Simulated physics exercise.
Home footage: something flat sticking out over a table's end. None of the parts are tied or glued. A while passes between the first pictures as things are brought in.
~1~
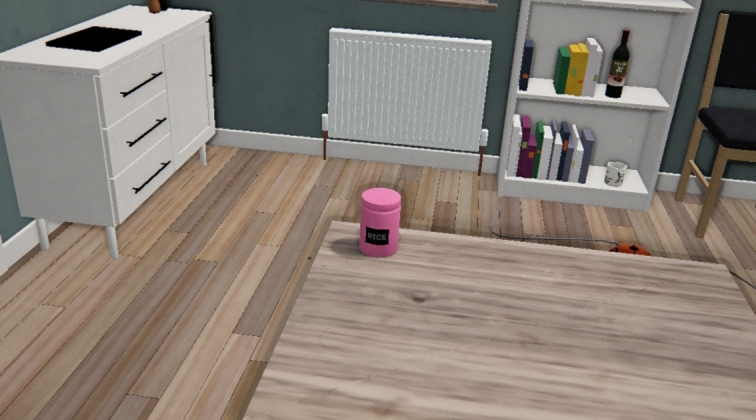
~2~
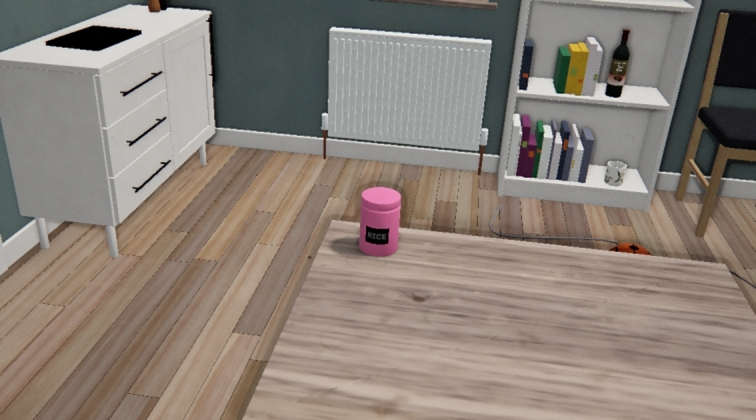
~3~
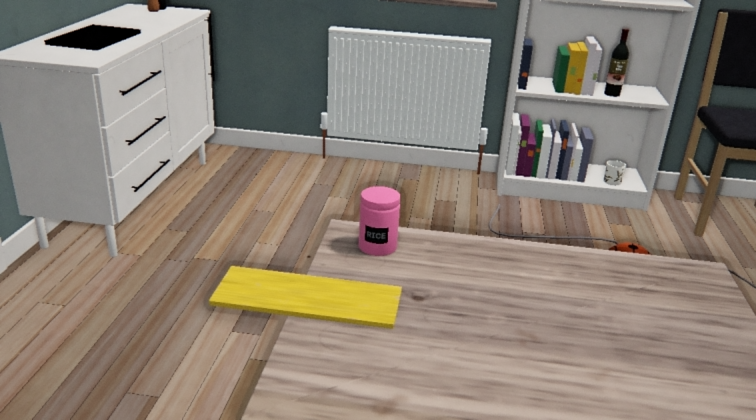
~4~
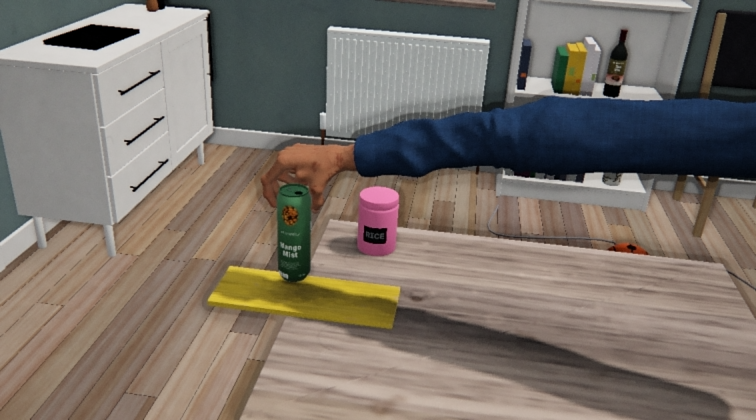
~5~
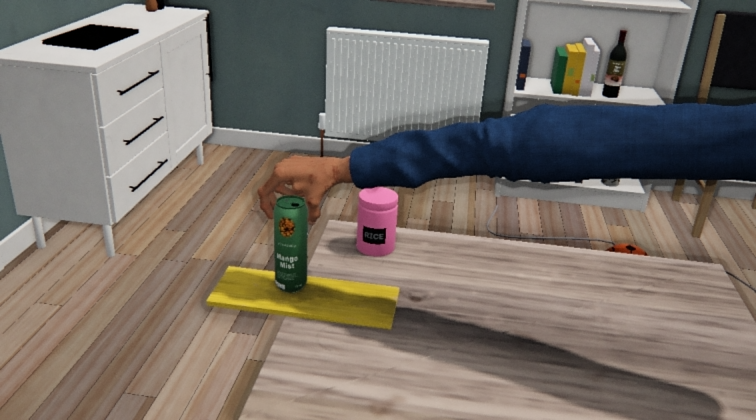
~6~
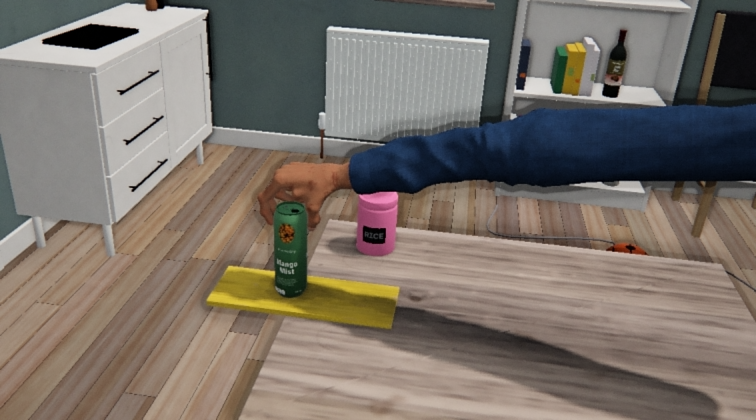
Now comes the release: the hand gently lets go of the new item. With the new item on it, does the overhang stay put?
Yes.
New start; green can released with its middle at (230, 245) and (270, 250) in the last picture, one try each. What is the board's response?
Topples, then Topples.
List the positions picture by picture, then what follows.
The last thing is not in view yet, in the first frame.
The last thing is not in view yet, in the second frame.
The last thing is not in view yet; yellow board (308, 296), in the third frame.
Still above its spot; green can (294, 234); yellow board (307, 296), in the fourth frame.
Still above its spot; green can (291, 245); yellow board (306, 296), in the fifth frame.
In place under the hand; green can (291, 251); yellow board (306, 296), in the sixth frame.
Then, 0.20 s after the last picture, nothing has stirred.
Then, 0.60 s after the last picture, green can resting near (291, 251).
At rest, all 3 in place. Seen from the same camera at the end, green can near (291, 251). The board keeps its balance.
